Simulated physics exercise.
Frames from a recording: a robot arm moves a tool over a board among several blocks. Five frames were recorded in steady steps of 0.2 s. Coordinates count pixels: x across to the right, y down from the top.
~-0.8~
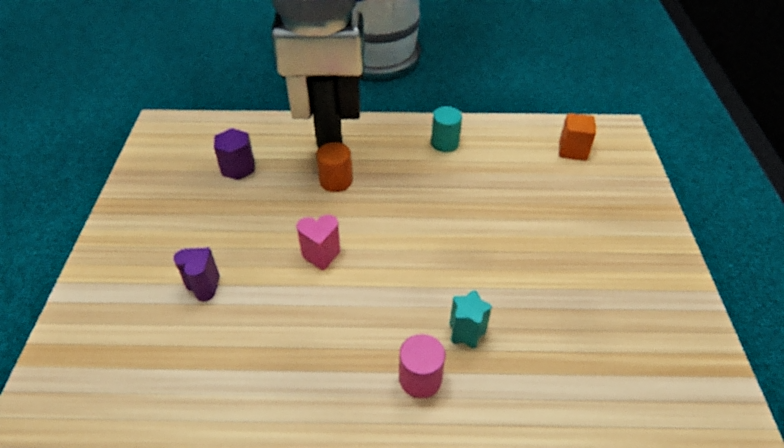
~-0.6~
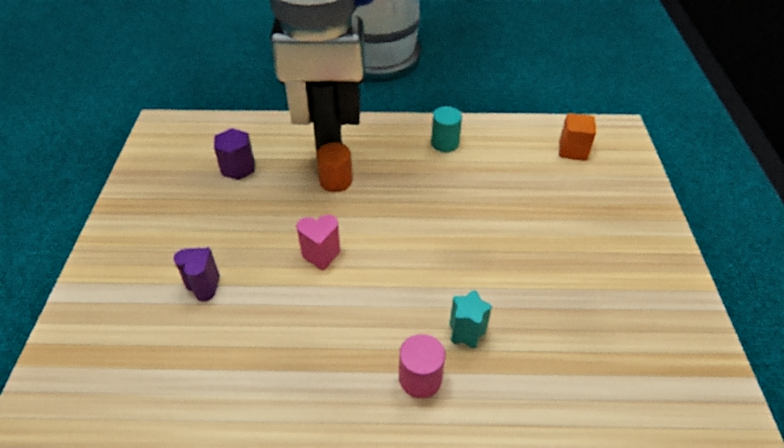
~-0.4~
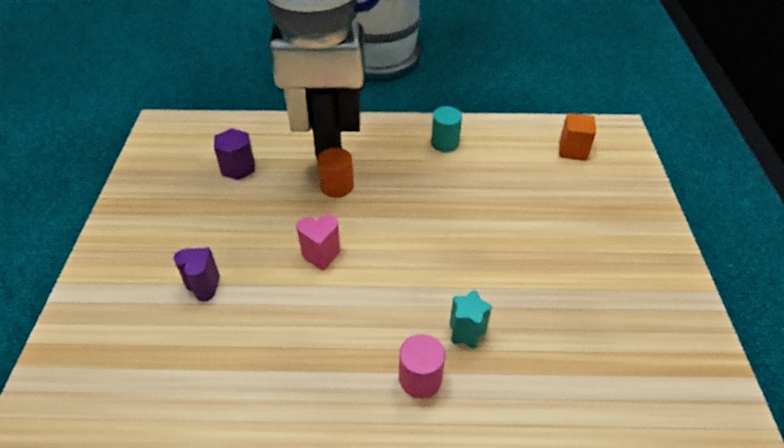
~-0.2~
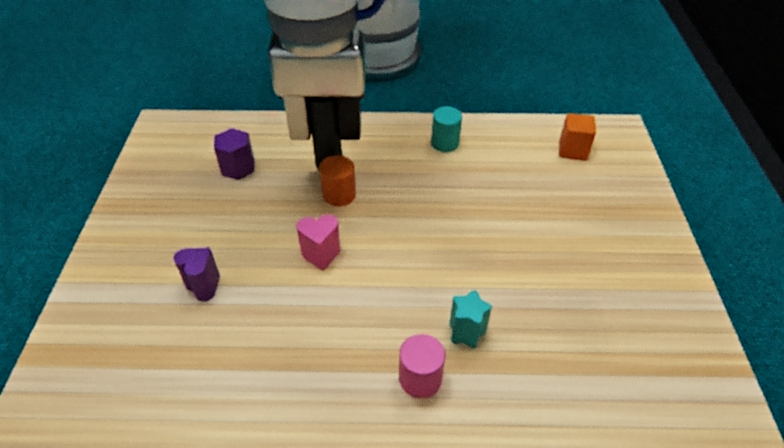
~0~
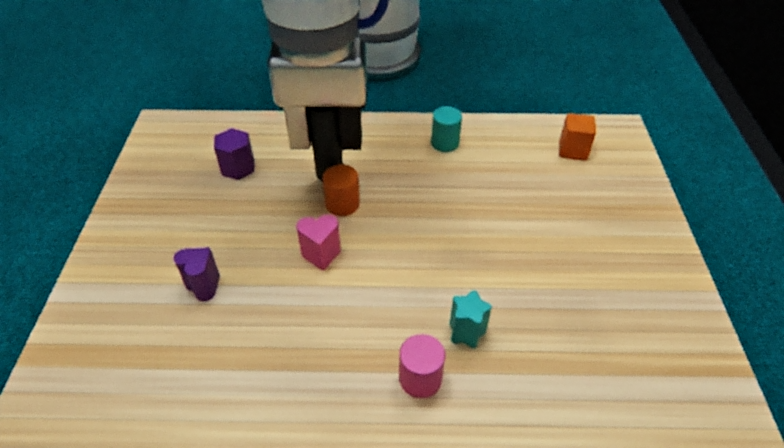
On a wooden board, a robot arm slowly pushing an orange cylinder a short way toward the viewer, other blocks staying still.
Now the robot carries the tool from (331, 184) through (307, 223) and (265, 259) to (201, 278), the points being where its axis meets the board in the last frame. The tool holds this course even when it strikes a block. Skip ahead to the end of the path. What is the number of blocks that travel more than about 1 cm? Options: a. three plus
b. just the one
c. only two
c: Only two.
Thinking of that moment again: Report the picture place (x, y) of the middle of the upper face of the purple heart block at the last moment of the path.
Final place: (169, 274).
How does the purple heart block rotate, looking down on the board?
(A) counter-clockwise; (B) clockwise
Answer: A.
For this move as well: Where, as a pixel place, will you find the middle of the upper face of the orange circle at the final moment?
It will likely be found at (341, 191).
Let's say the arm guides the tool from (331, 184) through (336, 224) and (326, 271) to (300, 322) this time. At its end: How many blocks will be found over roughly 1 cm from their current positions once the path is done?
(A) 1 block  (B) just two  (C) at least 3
Answer: B.
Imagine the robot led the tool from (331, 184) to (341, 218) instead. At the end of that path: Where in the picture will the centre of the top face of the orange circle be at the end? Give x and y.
At the end it should sit near (361, 208).
On the path given first. One third of the way, tool (305, 213); orange circle (341, 191).
Two thirds of the way, tool (262, 250); orange circle (341, 191).
At the end, tool (197, 269); purple heart block (169, 274), turned 55° anticlockwise; pink heart block in place; orange circle (341, 191).
